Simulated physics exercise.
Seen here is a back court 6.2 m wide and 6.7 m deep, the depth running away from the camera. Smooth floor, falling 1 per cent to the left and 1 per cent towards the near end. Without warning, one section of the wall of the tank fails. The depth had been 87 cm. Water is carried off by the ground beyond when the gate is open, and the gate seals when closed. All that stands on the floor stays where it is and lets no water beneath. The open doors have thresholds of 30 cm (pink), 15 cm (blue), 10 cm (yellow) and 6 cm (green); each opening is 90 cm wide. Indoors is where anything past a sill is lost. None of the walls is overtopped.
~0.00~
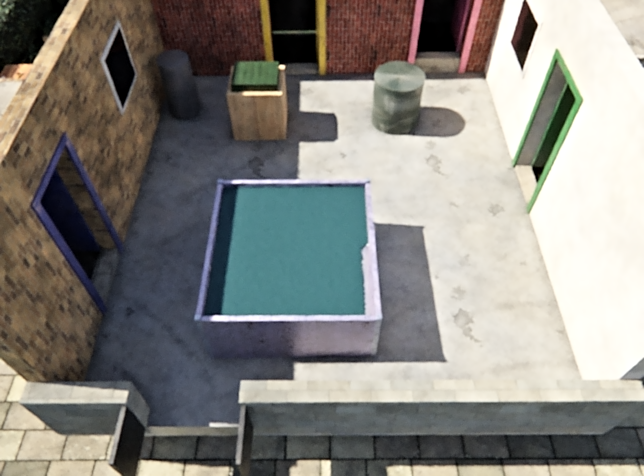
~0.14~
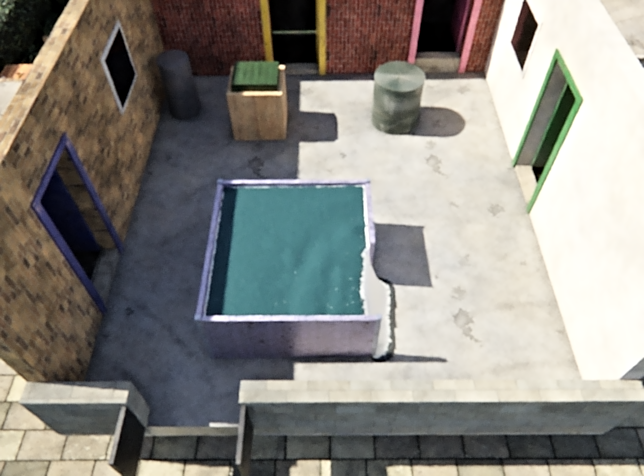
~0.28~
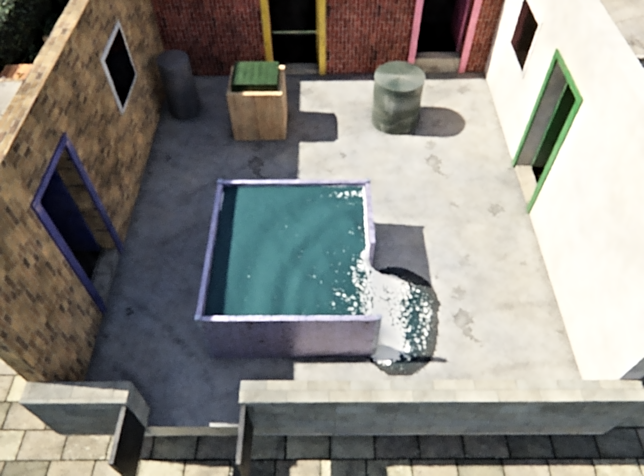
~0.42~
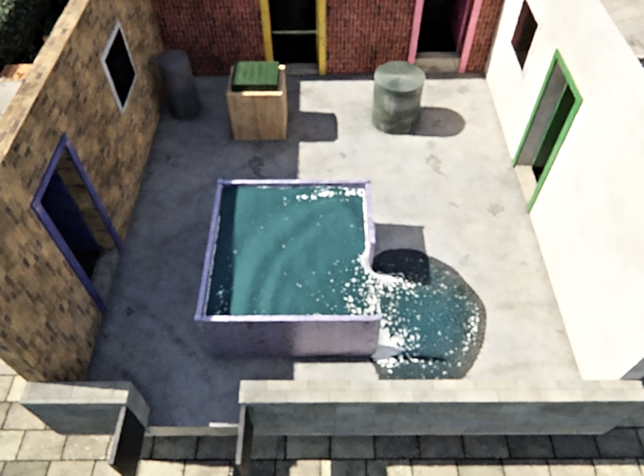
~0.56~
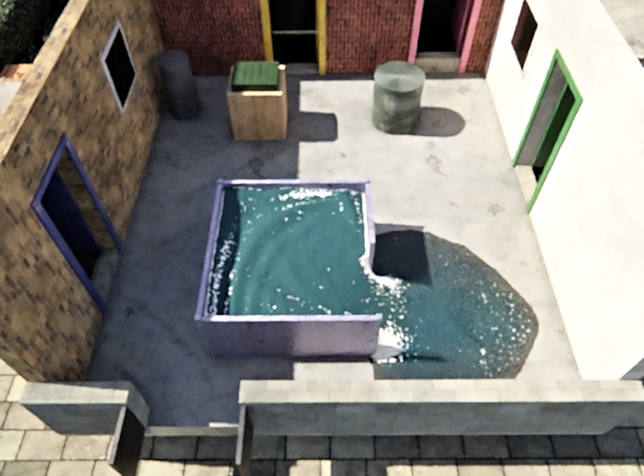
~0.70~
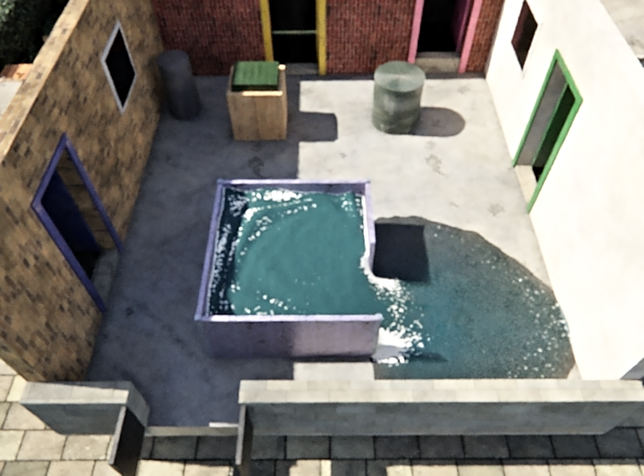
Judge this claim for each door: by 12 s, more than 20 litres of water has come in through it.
Verdicts: The pink door, false; the blue door, false; the yellow door, false; the green door, true.
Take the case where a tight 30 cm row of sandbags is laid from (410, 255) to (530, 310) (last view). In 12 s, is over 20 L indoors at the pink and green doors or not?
So the pink door comes out low enough while the green door comes out low enough.
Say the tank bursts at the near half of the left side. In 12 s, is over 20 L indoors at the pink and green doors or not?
Short answer, against that limit: Pink is fine, green is fine.
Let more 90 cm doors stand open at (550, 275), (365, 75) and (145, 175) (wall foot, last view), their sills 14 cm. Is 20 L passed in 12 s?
Result in order - more than that, not enough, not enough.
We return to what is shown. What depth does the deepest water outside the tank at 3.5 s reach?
Peak depth: Approx. 31 cm.
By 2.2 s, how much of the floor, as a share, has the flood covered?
Covered: Roughly 25 %.
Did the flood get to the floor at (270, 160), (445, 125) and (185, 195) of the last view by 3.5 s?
Listed in sequence, the spots are bone dry, drenched and bone dry.
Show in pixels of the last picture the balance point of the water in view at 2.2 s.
Balance point at about (382, 295).
After 1.4 s water covers 20 % of the floor and is deepest (66 cm) near (580, 389); pink door not reached, blue door not reached, yellow door not reached, green door 5 cm at the sill, 0 L in.
After 2.2 s water covers 25 % of the floor and is deepest (52 cm) near (492, 389); pink door not reached, blue door not reached, yellow door not reached, green door 12 cm at the sill, 5 L in.
After 3.5 s water covers 50 % of the floor and is deepest (31 cm) near (465, 404); pink door 26 cm at the sill, 0 L in, blue door not reached, yellow door not reached, green door 11 cm at the sill, 28 L in.
After 7.0 s water covers 95 % of the floor and is deepest (20 cm) near (186, 92); pink door 15 cm at the sill, 1 L in, blue door 4 cm at the sill, 0 L in, yellow door 6 cm at the sill, 0 L in, green door 8 cm at the sill, 55 L in.
After 12.0 s water covers 95 % of the floor and is deepest (16 cm) near (90, 365); pink door 6 cm at the sill, 1 L in, blue door 15 cm at the sill, 0 L in, yellow door 7 cm at the sill, 0 L in, green door 7 cm at the sill, 63 L in.
